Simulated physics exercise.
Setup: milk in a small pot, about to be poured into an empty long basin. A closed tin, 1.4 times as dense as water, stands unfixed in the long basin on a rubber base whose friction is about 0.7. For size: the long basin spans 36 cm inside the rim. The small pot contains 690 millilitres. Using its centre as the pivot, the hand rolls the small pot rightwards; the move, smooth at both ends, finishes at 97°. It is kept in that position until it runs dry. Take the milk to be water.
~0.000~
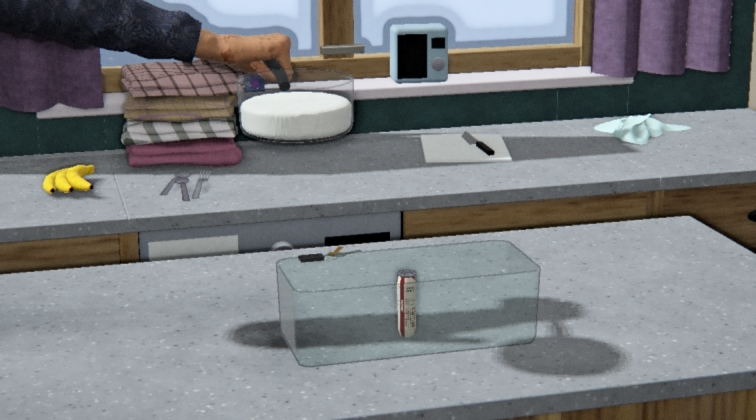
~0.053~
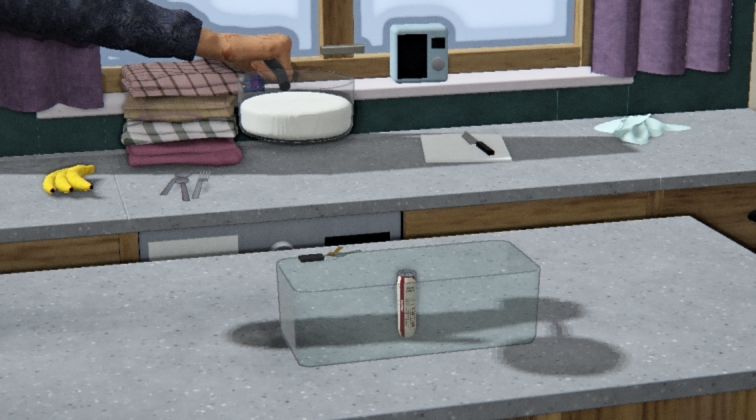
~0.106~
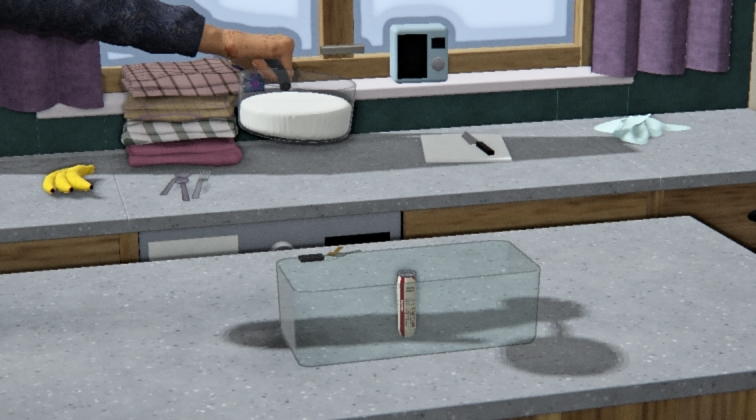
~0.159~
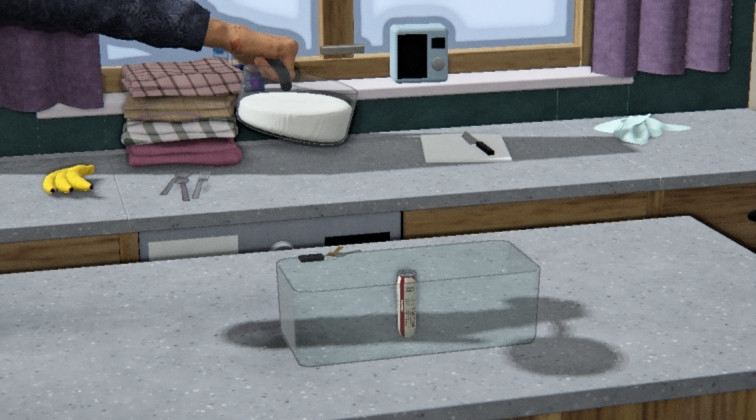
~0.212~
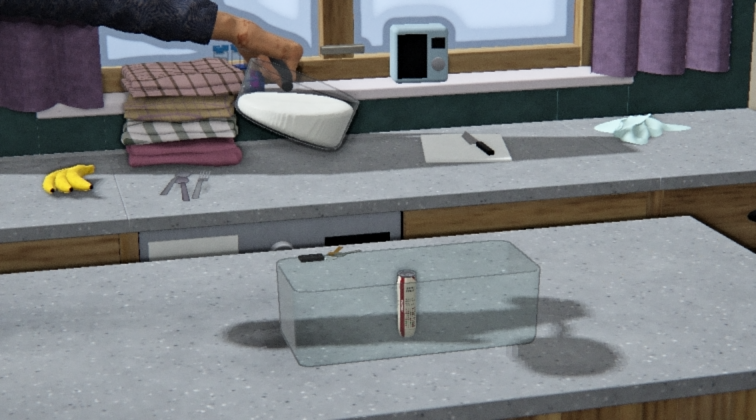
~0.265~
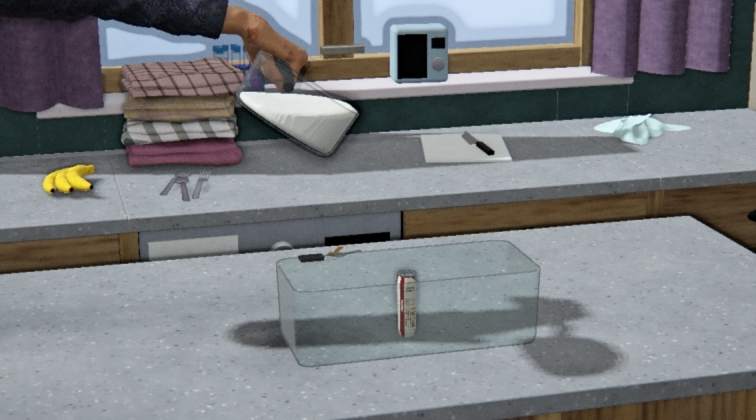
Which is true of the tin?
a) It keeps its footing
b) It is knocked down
(b) It is knocked down.
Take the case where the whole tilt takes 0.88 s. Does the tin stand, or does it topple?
In that case the tin stays vertical.
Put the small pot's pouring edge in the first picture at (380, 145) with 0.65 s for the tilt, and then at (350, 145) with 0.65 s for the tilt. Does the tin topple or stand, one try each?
First it stays up; then it falls.
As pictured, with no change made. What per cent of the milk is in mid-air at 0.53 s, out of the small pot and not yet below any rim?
Estimate: Some 64 % of the total.
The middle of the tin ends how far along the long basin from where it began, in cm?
All told, the tin's centre has moved close to 7.5 cm.
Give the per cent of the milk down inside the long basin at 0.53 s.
Close to 6 in a hundred.
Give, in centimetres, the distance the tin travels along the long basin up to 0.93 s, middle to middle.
Estimate: Around 4 cm.
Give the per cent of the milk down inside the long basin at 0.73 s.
Around 74 in a hundred.
By 0.53 s the tilt is 89° and 30 per cent is still to pour; the tin stands where it began.
By 0.73 s the tilt is 97° and 11 per cent is still to pour; the tin stands where it began.
By 0.93 s the tilt is 97° and 2 per cent is still to pour; the tin leans 27°.
By 1.15 s the tilt is 97° and 1 per cent is still to pour; the tin lies on its side.
At rest the tin lies on its side.
